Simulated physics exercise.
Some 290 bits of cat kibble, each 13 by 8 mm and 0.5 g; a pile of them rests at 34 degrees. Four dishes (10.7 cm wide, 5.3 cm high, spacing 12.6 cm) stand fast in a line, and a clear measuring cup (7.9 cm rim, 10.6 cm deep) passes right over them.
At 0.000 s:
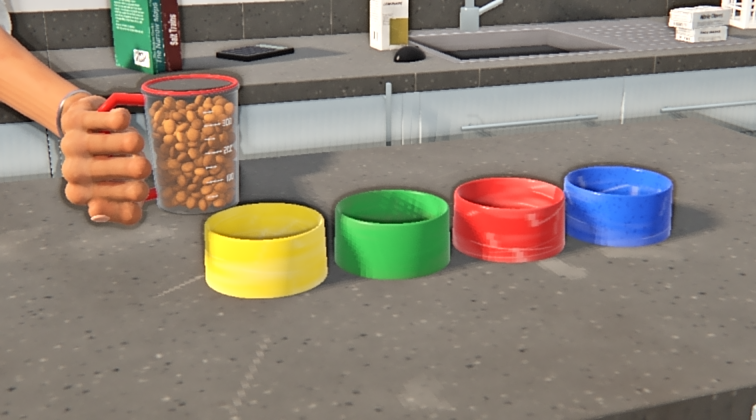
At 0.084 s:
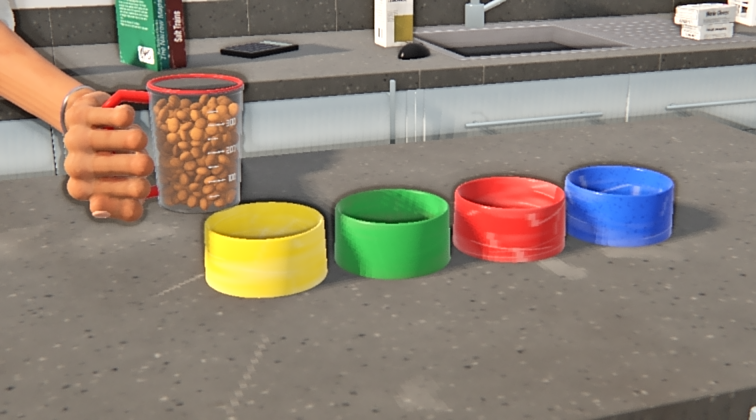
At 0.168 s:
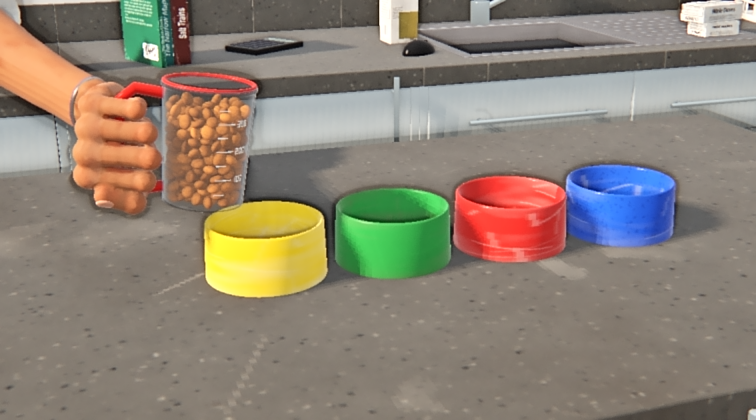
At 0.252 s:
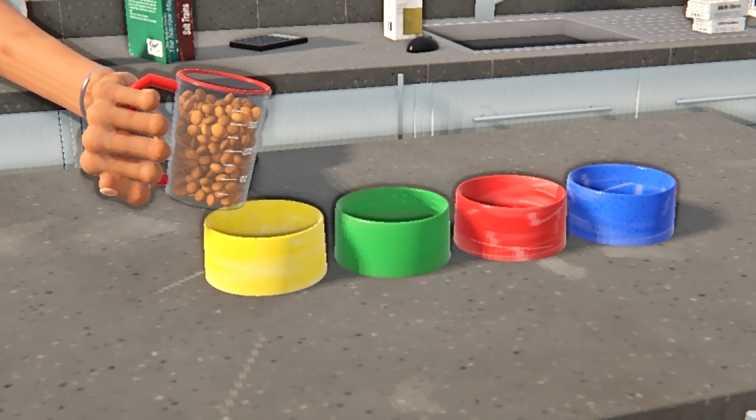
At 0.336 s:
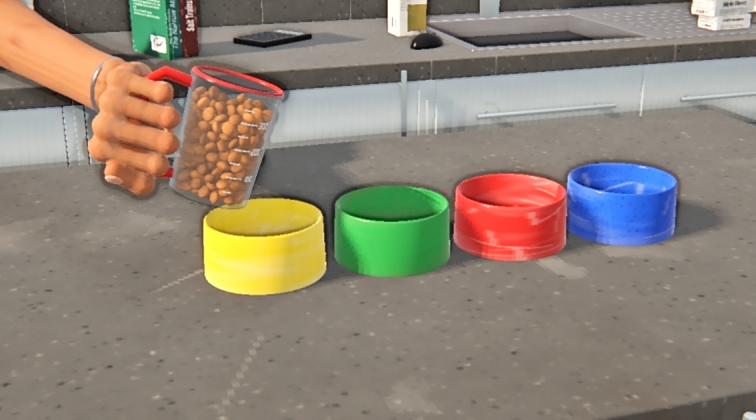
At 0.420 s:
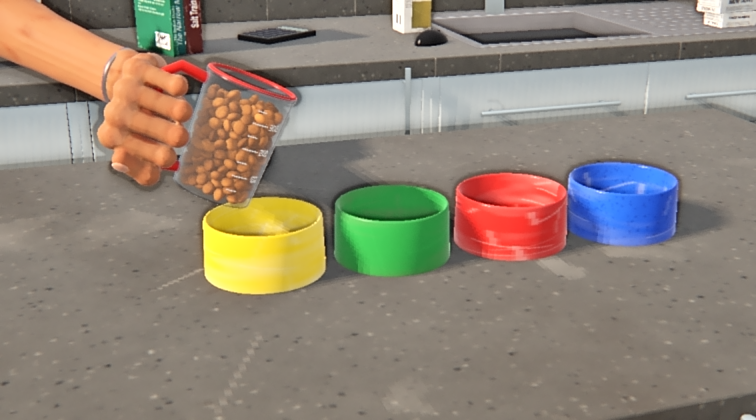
A hand lifting a clear measuring cup of brown kibble rightward and tilting it beside a row of four colored dishes.
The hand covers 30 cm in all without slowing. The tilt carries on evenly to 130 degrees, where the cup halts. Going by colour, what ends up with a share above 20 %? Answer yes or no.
Red dish: No; blue dish: No; green dish: Yes; yellow dish: No; on the counter: Yes.
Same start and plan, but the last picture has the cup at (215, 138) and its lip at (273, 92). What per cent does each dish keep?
Red 0, blue 0, green 100, yellow 0.
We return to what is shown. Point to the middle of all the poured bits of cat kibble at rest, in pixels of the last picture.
At about (434, 238).
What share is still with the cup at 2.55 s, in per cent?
Roughly 0 per cent.
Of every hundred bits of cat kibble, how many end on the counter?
Roughly 45 per cent.
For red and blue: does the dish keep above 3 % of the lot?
Red yes; blue no.
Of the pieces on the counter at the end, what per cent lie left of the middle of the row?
Some 40 per cent.
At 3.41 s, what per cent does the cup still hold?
Some 0 per cent of the load.
After 1.70 s, tilt 108 degrees; cup holds 80 %, green 20 %.
Then, at 2.55 s, tilt 130 degrees; cup holds 0 %, red 10 %, green 50 %.
After 3.41 s, tilt 130 degrees; cup holds 0 %, red 10 %, green 50 %.
At rest (3.7 s), red 10 %, blue 0 %, green 50 %, yellow 0 %, counter 45 %.
